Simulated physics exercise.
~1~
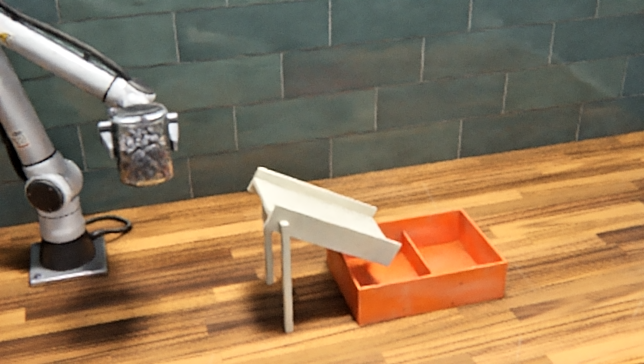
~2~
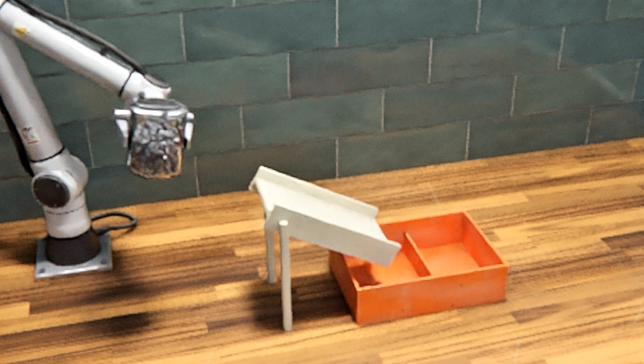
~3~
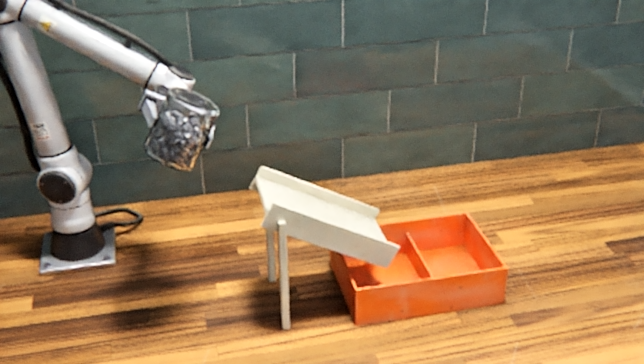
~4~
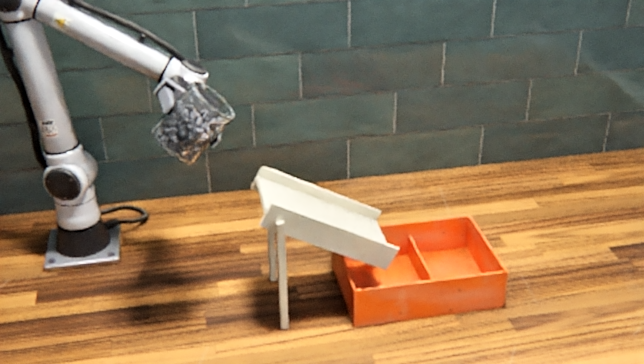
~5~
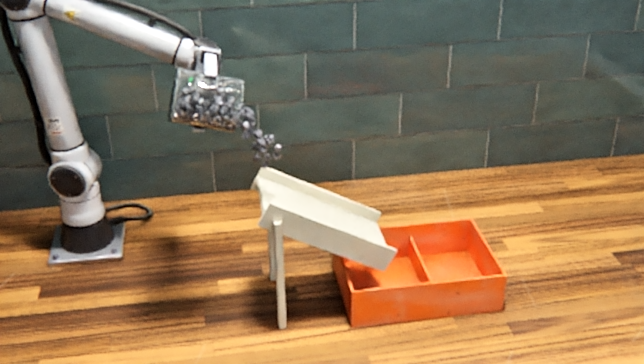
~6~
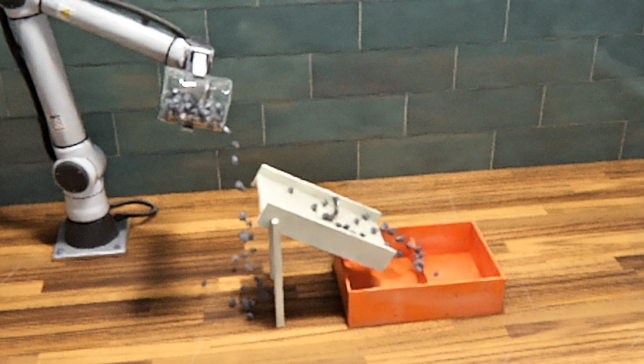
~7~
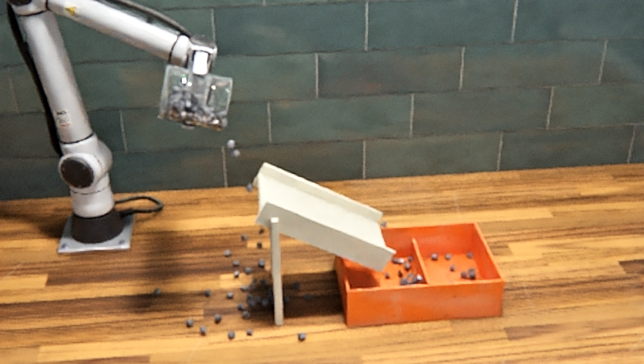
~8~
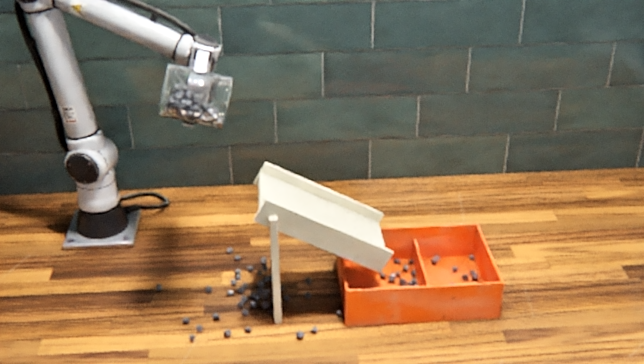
Robot arm tipping a clear cup of dark pebbles over a pale chute, some sliding into an orange tray, others scattering beneath.
